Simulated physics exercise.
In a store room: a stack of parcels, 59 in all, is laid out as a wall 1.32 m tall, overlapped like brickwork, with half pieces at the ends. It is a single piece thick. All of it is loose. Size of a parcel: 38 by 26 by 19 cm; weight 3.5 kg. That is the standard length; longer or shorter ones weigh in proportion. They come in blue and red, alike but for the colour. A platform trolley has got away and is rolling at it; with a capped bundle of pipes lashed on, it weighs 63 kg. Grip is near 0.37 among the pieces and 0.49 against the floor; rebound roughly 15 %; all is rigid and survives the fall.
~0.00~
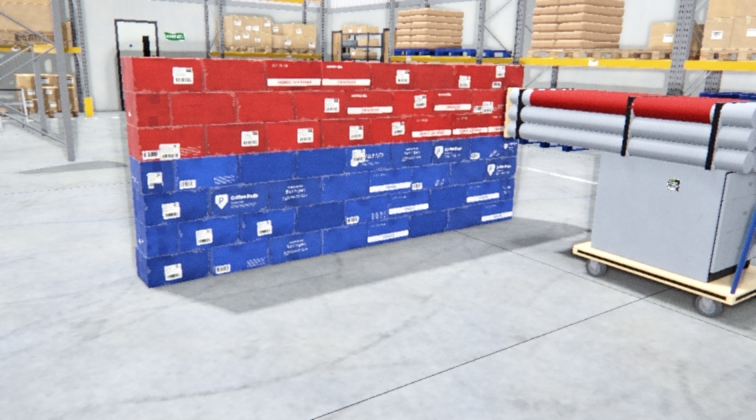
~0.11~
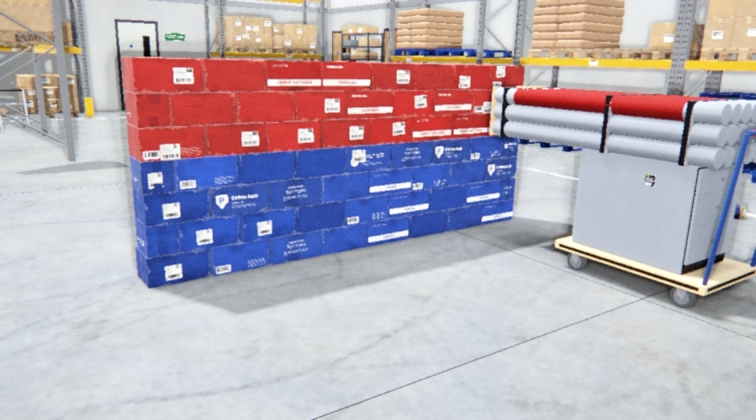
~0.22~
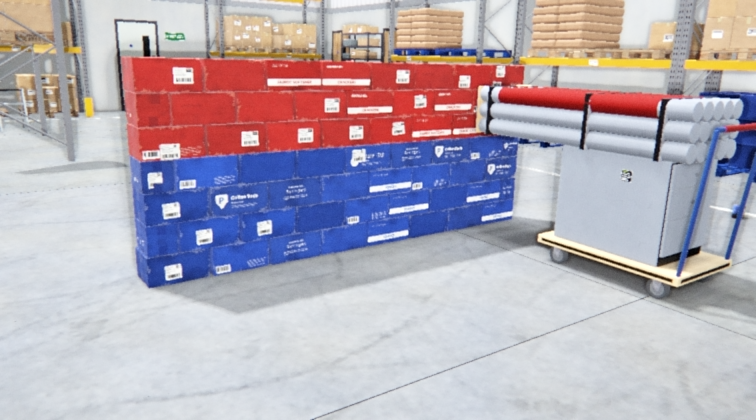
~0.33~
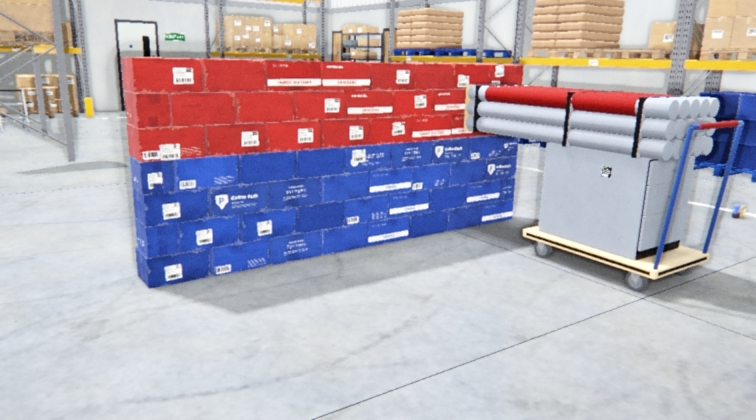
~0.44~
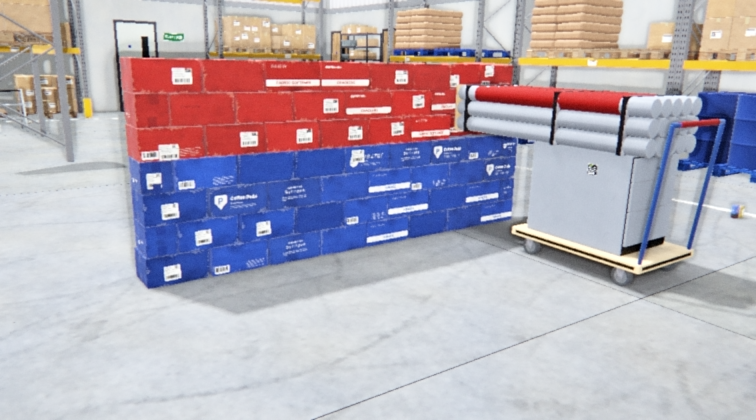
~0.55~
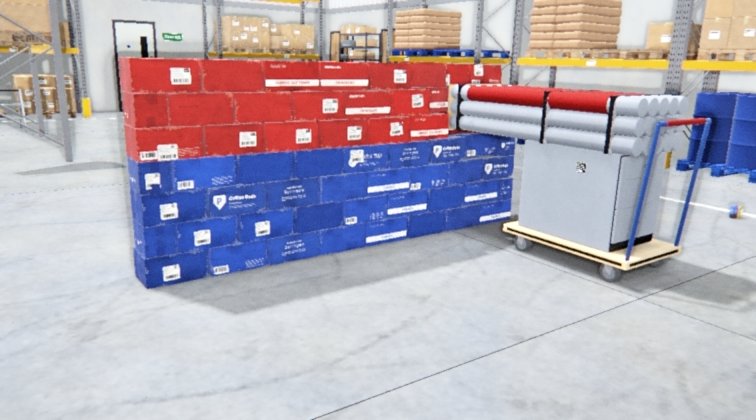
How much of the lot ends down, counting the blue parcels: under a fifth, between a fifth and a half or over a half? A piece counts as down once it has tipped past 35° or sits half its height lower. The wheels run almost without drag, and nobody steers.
It comes to fewer than one in five.
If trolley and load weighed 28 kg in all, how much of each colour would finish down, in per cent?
In that case blue 0, red 30 per cent.
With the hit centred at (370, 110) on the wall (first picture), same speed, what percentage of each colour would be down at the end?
Then blue 0, red 40 per cent.
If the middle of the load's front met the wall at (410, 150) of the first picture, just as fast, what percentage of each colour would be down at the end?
Then blue 0, red 0 per cent.
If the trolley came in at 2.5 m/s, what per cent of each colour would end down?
Then blue 0, red 30 per cent.
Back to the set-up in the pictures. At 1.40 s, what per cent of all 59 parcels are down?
15 per cent by then.
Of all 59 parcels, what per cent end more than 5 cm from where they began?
It is 15 per cent.
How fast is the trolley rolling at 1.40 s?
Near 0.2 m/s.
By 0.72 s, load 28 cm past the wall's line, still rolling; none of the 34 blue parcels down (0 of 59 in all colours); top blue parcel unmoved.
By 0.98 s, load 37 cm past the wall's line, still rolling; none of the 34 blue parcels down (8 of 59 in all colours); top blue parcel unmoved.
By 1.40 s, load 48 cm past the wall's line, still rolling; 1 of the 34 blue parcels down (9 of 59 in all colours); top blue parcel unmoved.
When it is over (2.4 s), load 62 cm past the wall's line, still rolling; 1 of the 34 blue parcels down (9 of 59 in all colours); top blue parcel unmoved; top red parcel unmoved. That is 3 per cent. In pixels of the last frame, middles, top blue parcel near (149, 174), top red parcel near (335, 76).
